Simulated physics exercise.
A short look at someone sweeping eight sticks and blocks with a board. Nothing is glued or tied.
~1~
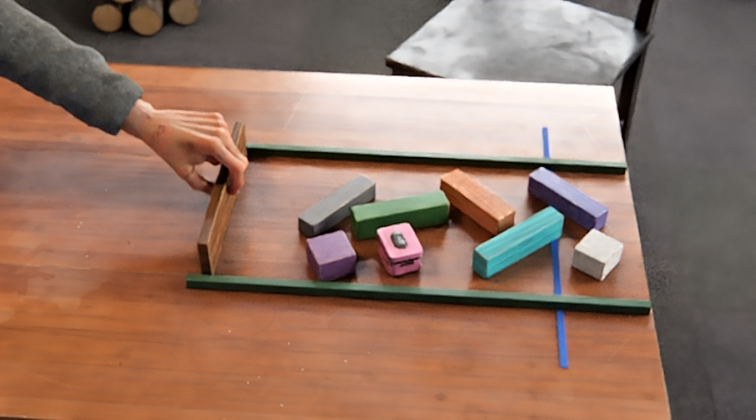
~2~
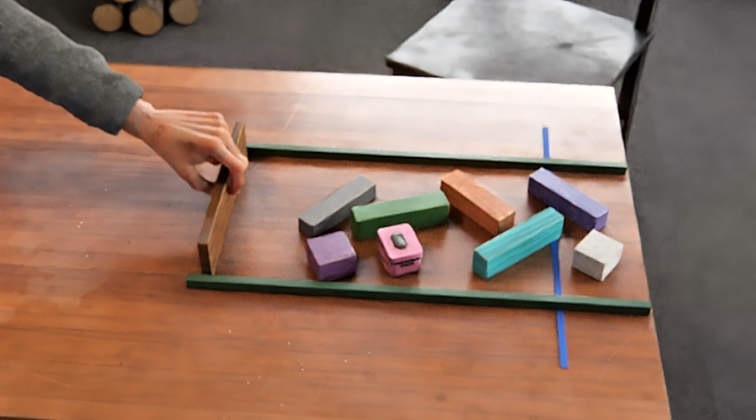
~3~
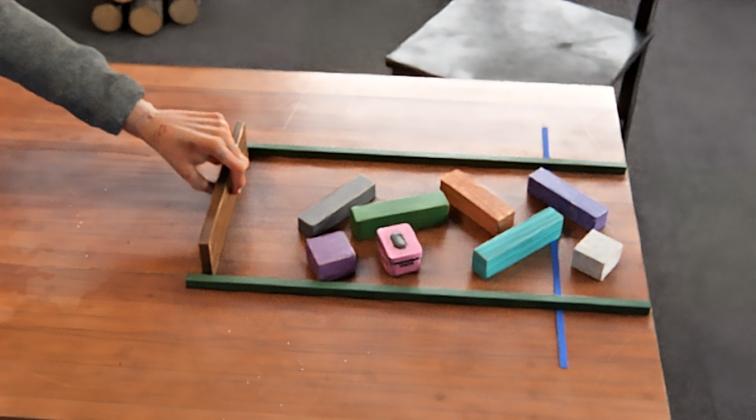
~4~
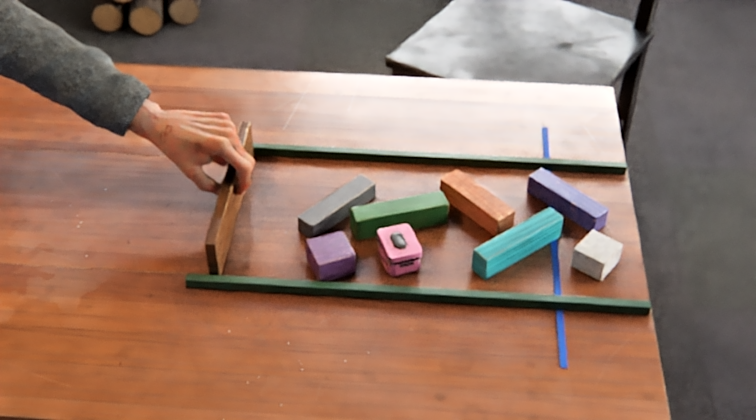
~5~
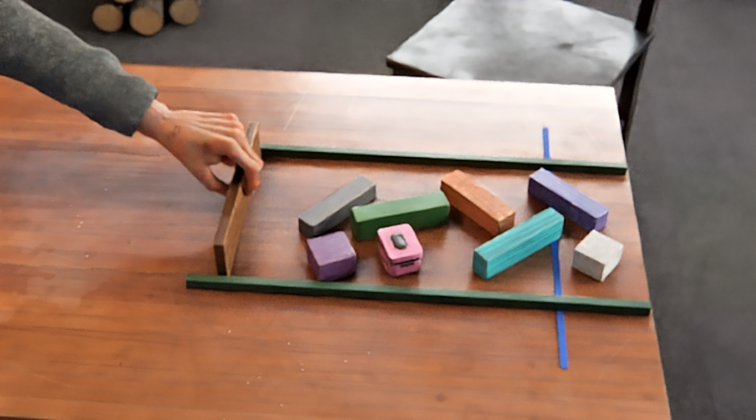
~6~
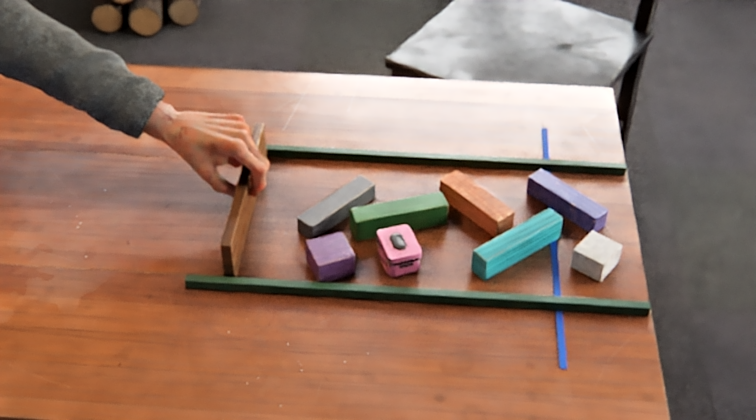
A hand sliding a wooden board slightly right between two green strips, with eight colourful blocks and sticks lying still ahead.
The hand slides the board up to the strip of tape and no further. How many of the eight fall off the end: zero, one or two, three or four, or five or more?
The number that fall off is one or two.
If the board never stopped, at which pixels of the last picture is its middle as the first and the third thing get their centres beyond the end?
Its middle is around (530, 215) and later (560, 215).
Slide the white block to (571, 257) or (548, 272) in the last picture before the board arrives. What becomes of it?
The white block drops off; is lost.
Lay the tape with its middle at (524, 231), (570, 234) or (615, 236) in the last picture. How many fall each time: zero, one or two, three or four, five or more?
For each place: None; 3 or 4; more than four.
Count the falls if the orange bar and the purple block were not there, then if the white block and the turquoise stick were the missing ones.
First 0, then 0.
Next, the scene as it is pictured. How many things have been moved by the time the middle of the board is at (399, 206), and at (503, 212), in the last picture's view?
By then 5, and 8.
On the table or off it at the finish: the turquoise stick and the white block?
The turquoise stick is kept, the white block goes over.
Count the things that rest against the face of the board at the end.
It touches 3.
A little later, none off yet; white block at rest near (596, 256); blue bar at rest near (566, 201); turquoise stick at rest near (518, 244).
Next, none off yet; white block at rest near (596, 256); blue bar shifted a little near (591, 190); turquoise stick shifted a little near (553, 255).
When it is over, the number that fall off is one or two; down, white block.
